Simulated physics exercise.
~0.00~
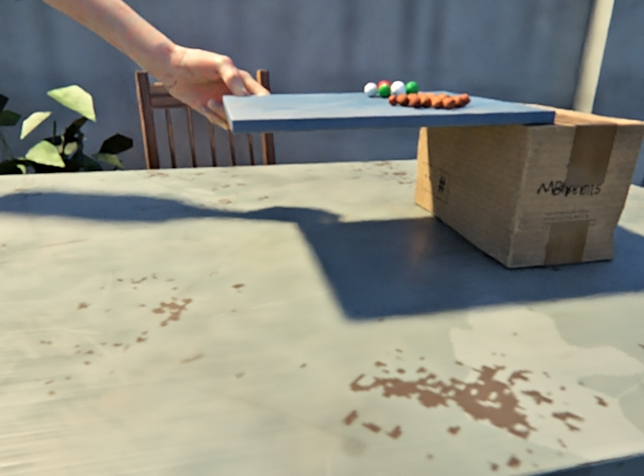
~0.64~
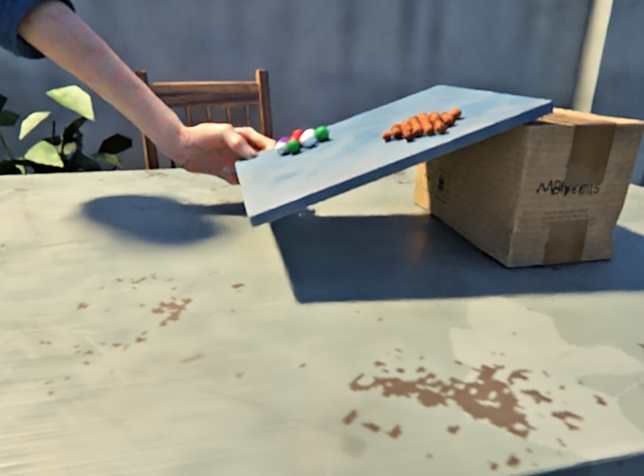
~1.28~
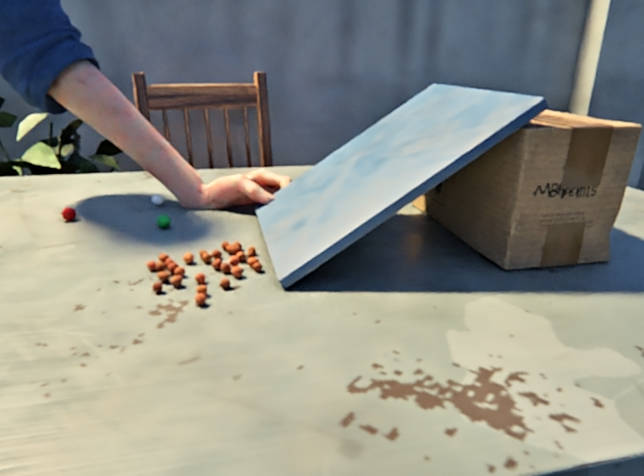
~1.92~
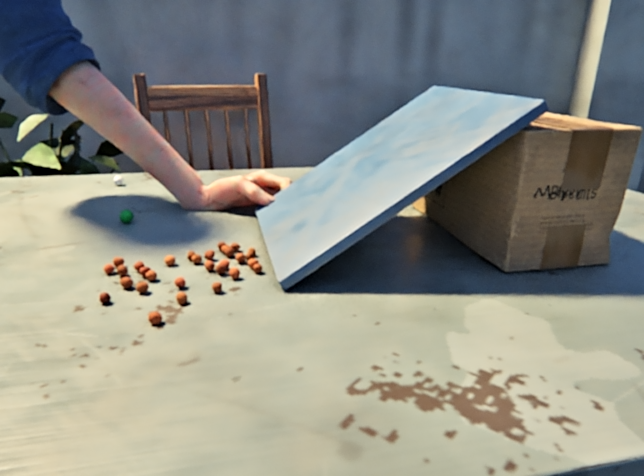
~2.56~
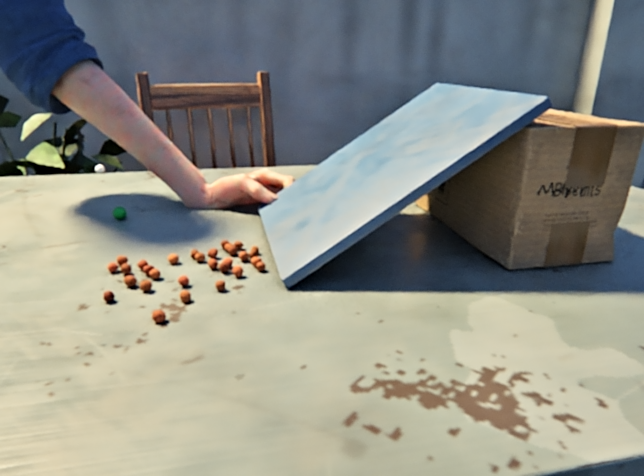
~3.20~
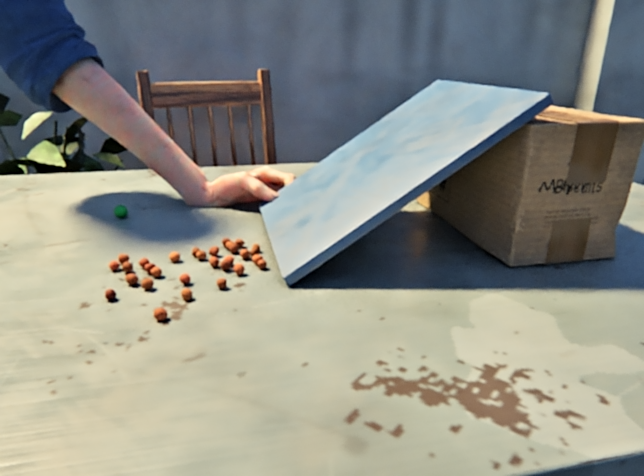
A hand reaches in from the left, holding one end of a blue-grey board whose other end rests on a cardboard box at the right of a worn outdoor table, seen from the front by a slightly swaying camera. On the board sit a few red, white and green balls beside a cluster of small orange-brown ones. The hand lowers its end, and the coloured balls shift left down the slope. Once the board rests as a ramp, both groups spill onto the table. The brown balls scatter near its foot, while the coloured ones roll farther, leaving only a green one in view.
